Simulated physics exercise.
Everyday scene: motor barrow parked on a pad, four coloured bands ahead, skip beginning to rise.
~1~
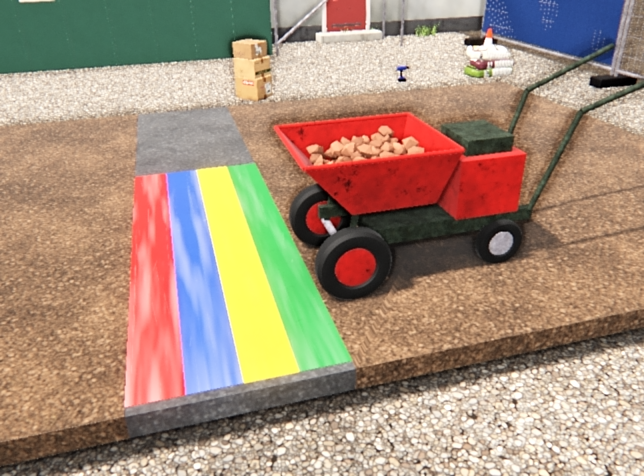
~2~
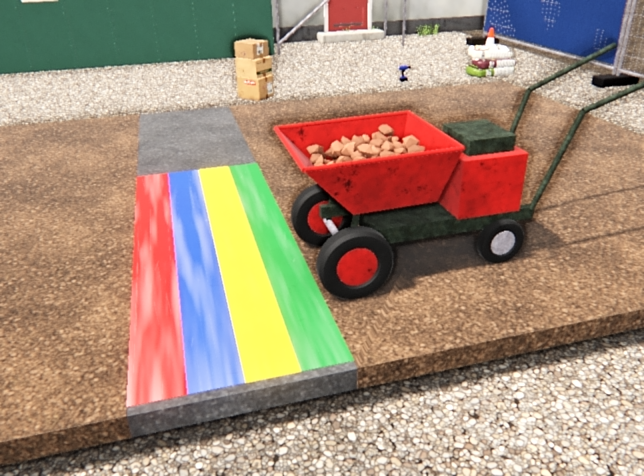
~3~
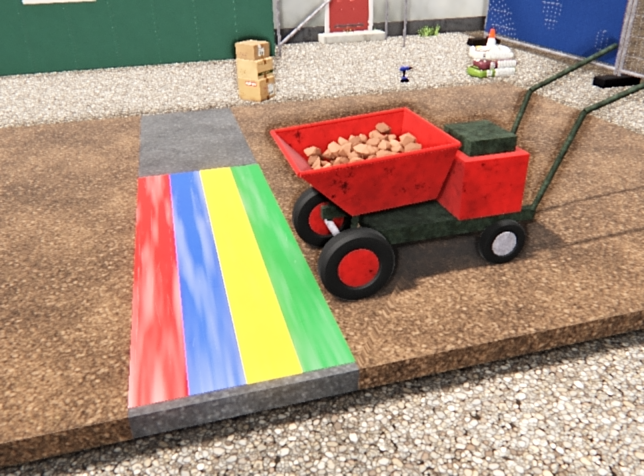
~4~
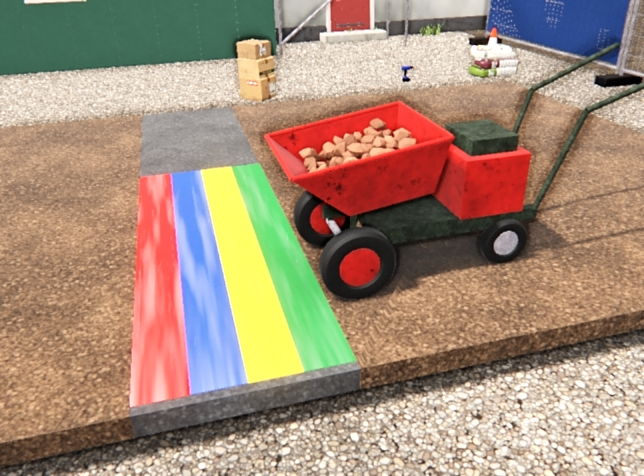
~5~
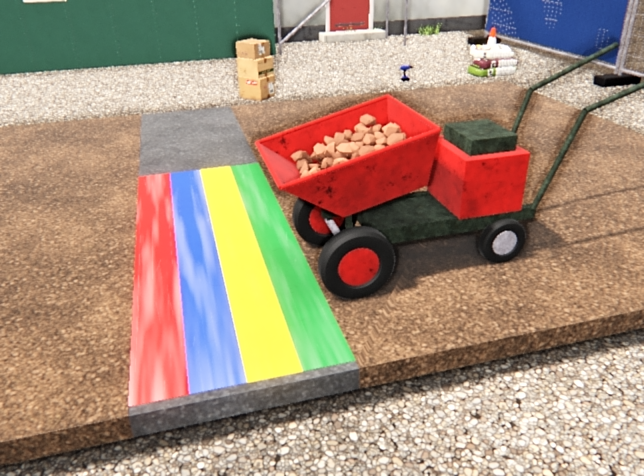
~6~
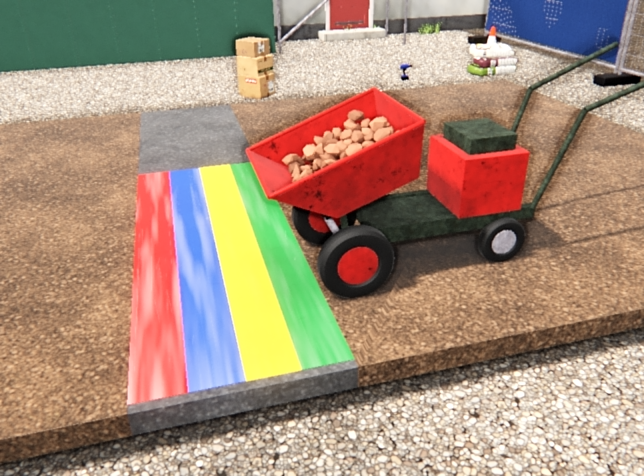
Red skip of rubble on a parked motor barrow tilting gradually forward to the left, beside green, yellow, blue and red bands.
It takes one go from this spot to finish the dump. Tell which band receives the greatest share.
I would say the blue band receives it.
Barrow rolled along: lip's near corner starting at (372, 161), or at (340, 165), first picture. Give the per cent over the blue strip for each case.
From the first spot you get 10 percent, and from the second 20 percent.
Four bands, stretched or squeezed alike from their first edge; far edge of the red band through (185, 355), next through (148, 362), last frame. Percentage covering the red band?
Shares: Close to 30 %; close to 30 %.
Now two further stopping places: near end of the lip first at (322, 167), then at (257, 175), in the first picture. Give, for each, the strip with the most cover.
The blue one, then the strip in red.
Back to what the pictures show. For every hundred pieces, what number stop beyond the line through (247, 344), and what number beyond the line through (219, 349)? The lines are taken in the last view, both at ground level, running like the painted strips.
70 % and 50 %, in that order.
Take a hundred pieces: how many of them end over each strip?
The green strip takes 0 per cent, the yellow strip 5, the blue strip 35 and the red strip 20.
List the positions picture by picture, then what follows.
In the first picture, lip of the skip at (305, 169), level; top of the load at (383, 157), lumps of rubble; green strip at (310, 329); yellow strip at (261, 338); blue strip at (209, 348); red strip at (155, 358).
In the second picture, lip of the skip at (305, 170), tipped barely; top of the load at (384, 156).
In the third picture, lip of the skip at (300, 175), tipped barely; top of the load at (385, 146).
In the fourth picture, lip of the skip at (293, 180), tipped a little; top of the load at (380, 143).
In the fifth picture, lip of the skip at (281, 188), tipped a little; top of the load at (384, 145).
In the sixth picture, lip of the skip at (270, 197), tipped clearly; top of the load at (373, 140); green strip at (313, 327); yellow strip at (263, 336); blue strip at (211, 346); red strip at (157, 356).
Soon, skip tipped steeply; all in the skip.
A while on, skip tipped right over; most in the skip; a stray few over the yellow strip; about a quarter over the blue strip; a stray few over the red strip.
Towards the end, skip tipped right over; about a third in the skip; a small part over the yellow strip; about a third over the blue strip; about a quarter over the red strip; a stray few off the paint.
Finally, skip tipped right over; about a third in the skip; none over the green strip; a small part over the yellow strip; about a third over the blue strip; about a quarter over the red strip; a stray few off the paint.
